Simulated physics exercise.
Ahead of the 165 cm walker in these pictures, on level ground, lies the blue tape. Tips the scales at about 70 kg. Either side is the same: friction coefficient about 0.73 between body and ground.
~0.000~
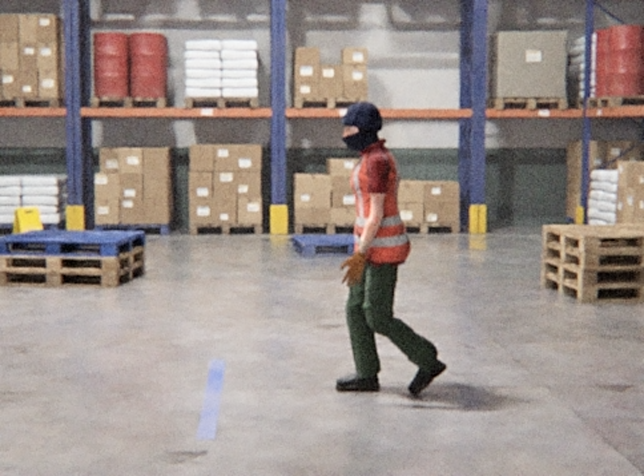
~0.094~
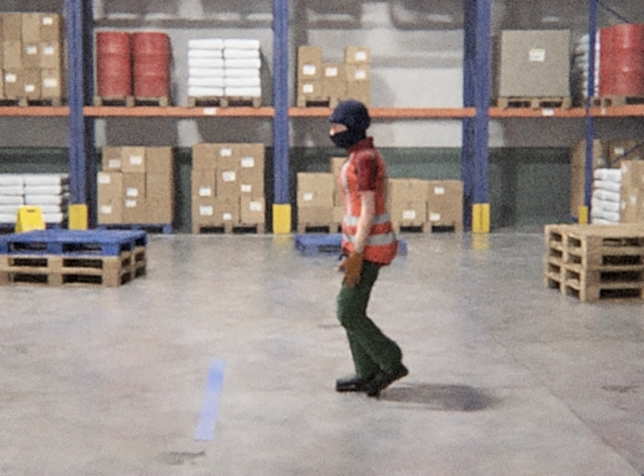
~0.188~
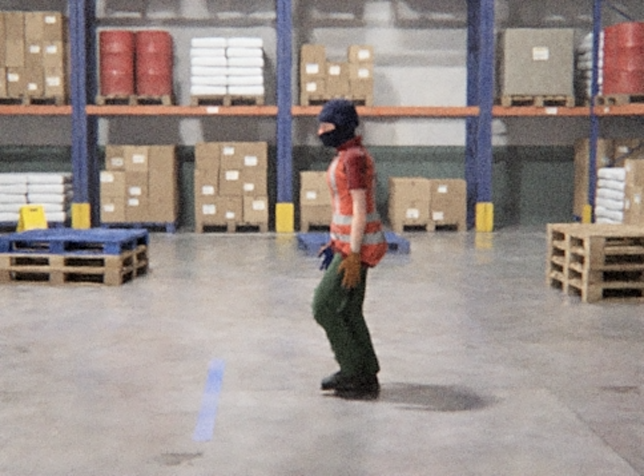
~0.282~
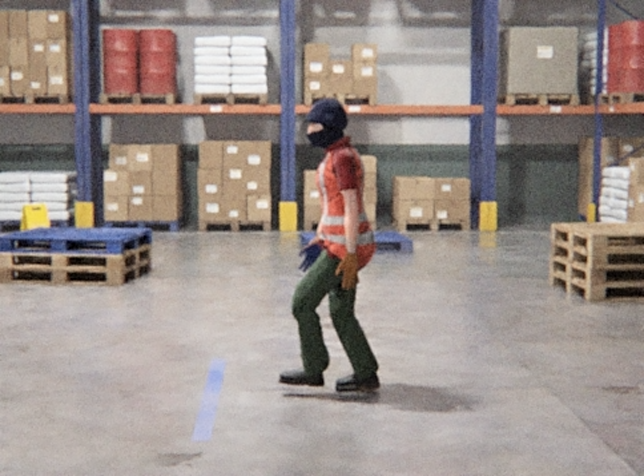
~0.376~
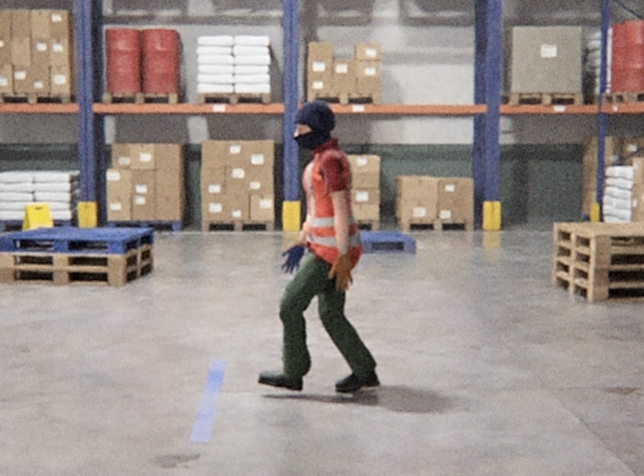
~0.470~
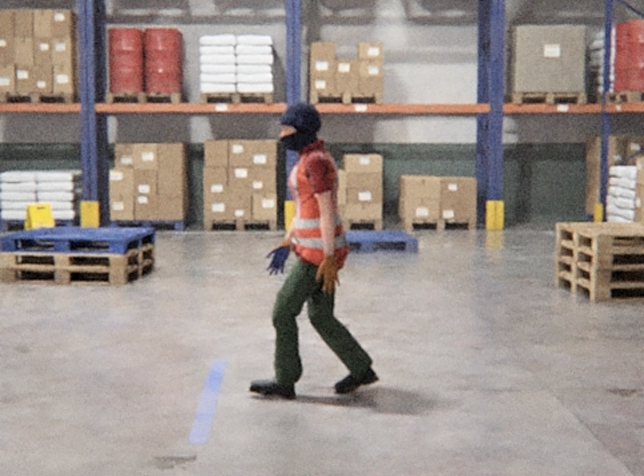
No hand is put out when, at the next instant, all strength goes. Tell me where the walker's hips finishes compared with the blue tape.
I expect it to fall shy of the line.
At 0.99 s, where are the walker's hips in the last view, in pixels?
Look close to (264, 330) and you'll spot it.
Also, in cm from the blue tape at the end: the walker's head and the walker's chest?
Walker's head 40 past, walker's chest 20 past.
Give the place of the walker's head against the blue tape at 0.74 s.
Around 30 cm shy of it.
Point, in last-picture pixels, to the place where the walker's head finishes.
At about (128, 387).
After 0.74 s the walker's hips are 43 cm short of the blue tape, near (287, 296) in the last picture's view.
After 0.99 s the walker's hips are 30 cm short of the blue tape, near (264, 330) in the last picture's view.
After 1.29 s the walker's hips are 15 cm short of the blue tape, near (235, 356) in the last picture's view; the walker's head 39 cm past the blue tape.
At rest, 1.9 s, walker's hips stop short of the blue tape; walker's head crosses the blue tape; walker's chest crosses the blue tape.
